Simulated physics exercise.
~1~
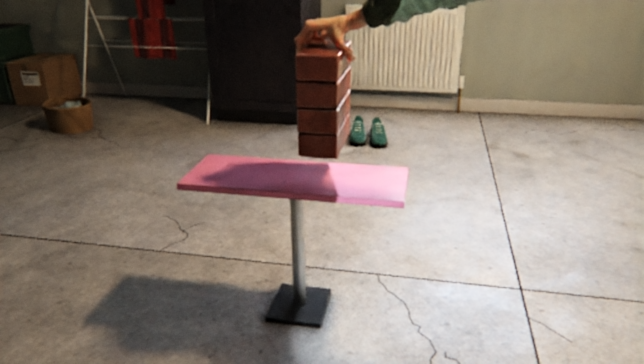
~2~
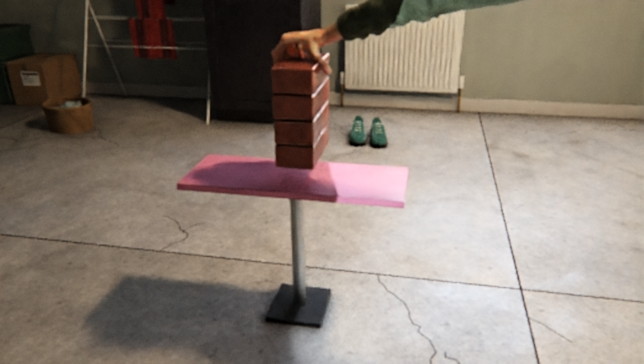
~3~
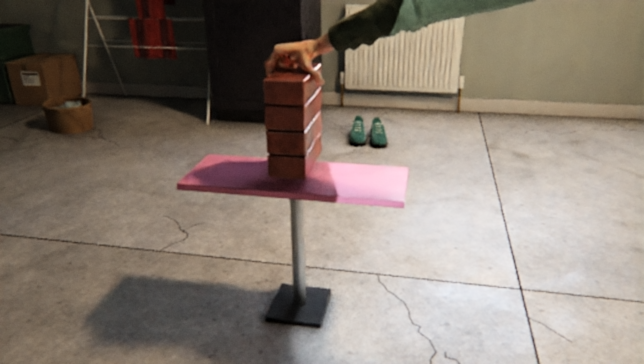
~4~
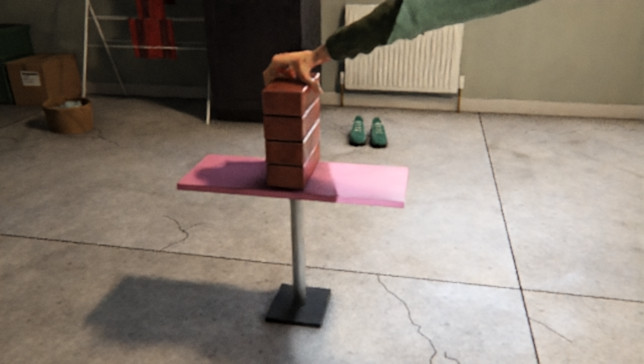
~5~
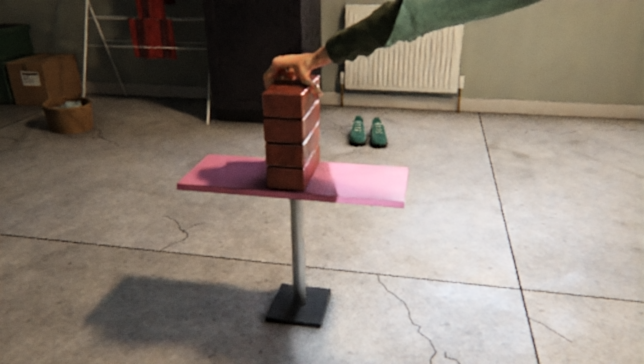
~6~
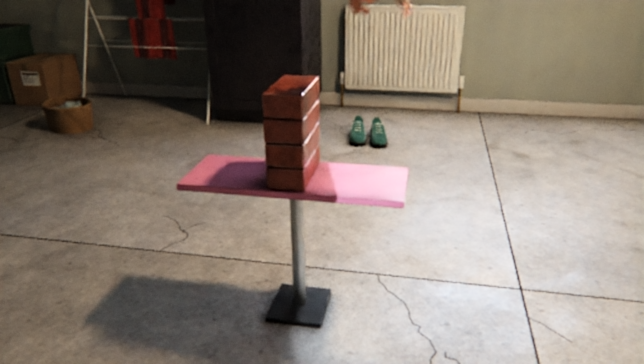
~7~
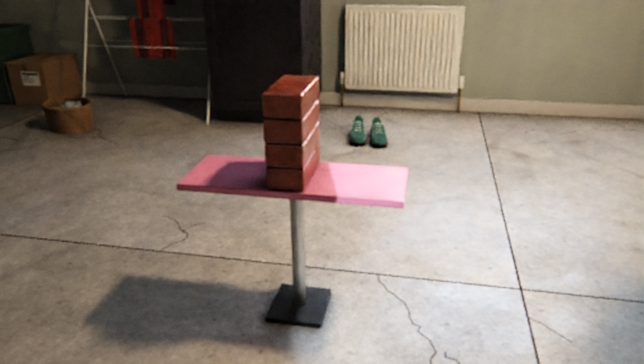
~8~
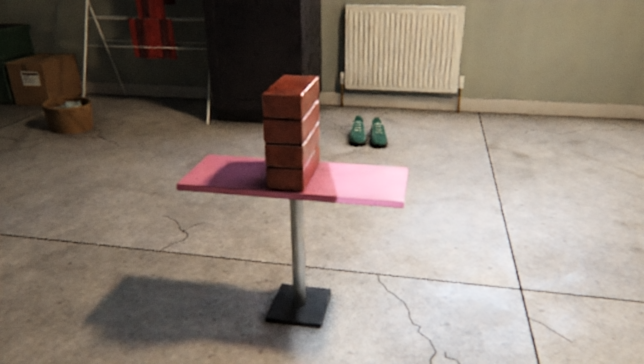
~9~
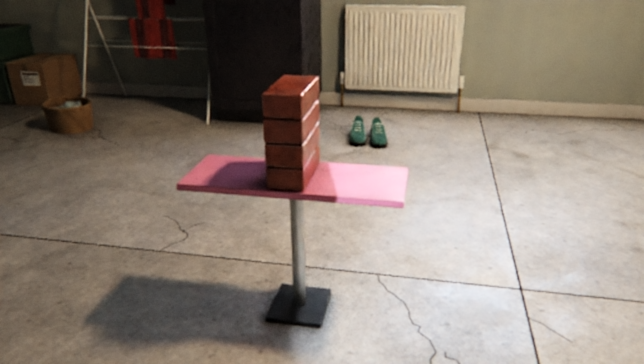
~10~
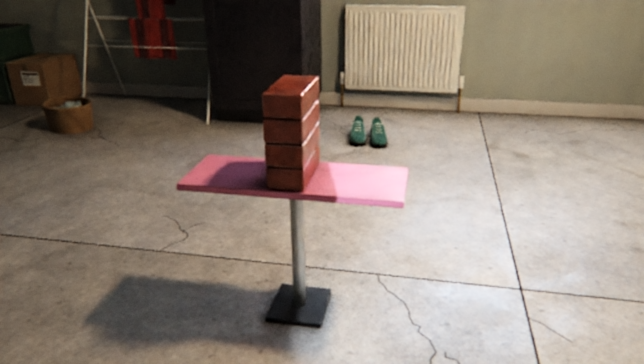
The clip opens on a small pink side table with a single metal leg and a dark square base, while a hand in a green sleeve holds a stack of red bricks above it. The hand carries the bricks left and down toward the tabletop. It sets them near the middle of the pink surface and rests on top of the stack for a moment. Then the hand lets go and draws back out of view. The bricks stay where they were placed, and the table remains standing, flat on its base.
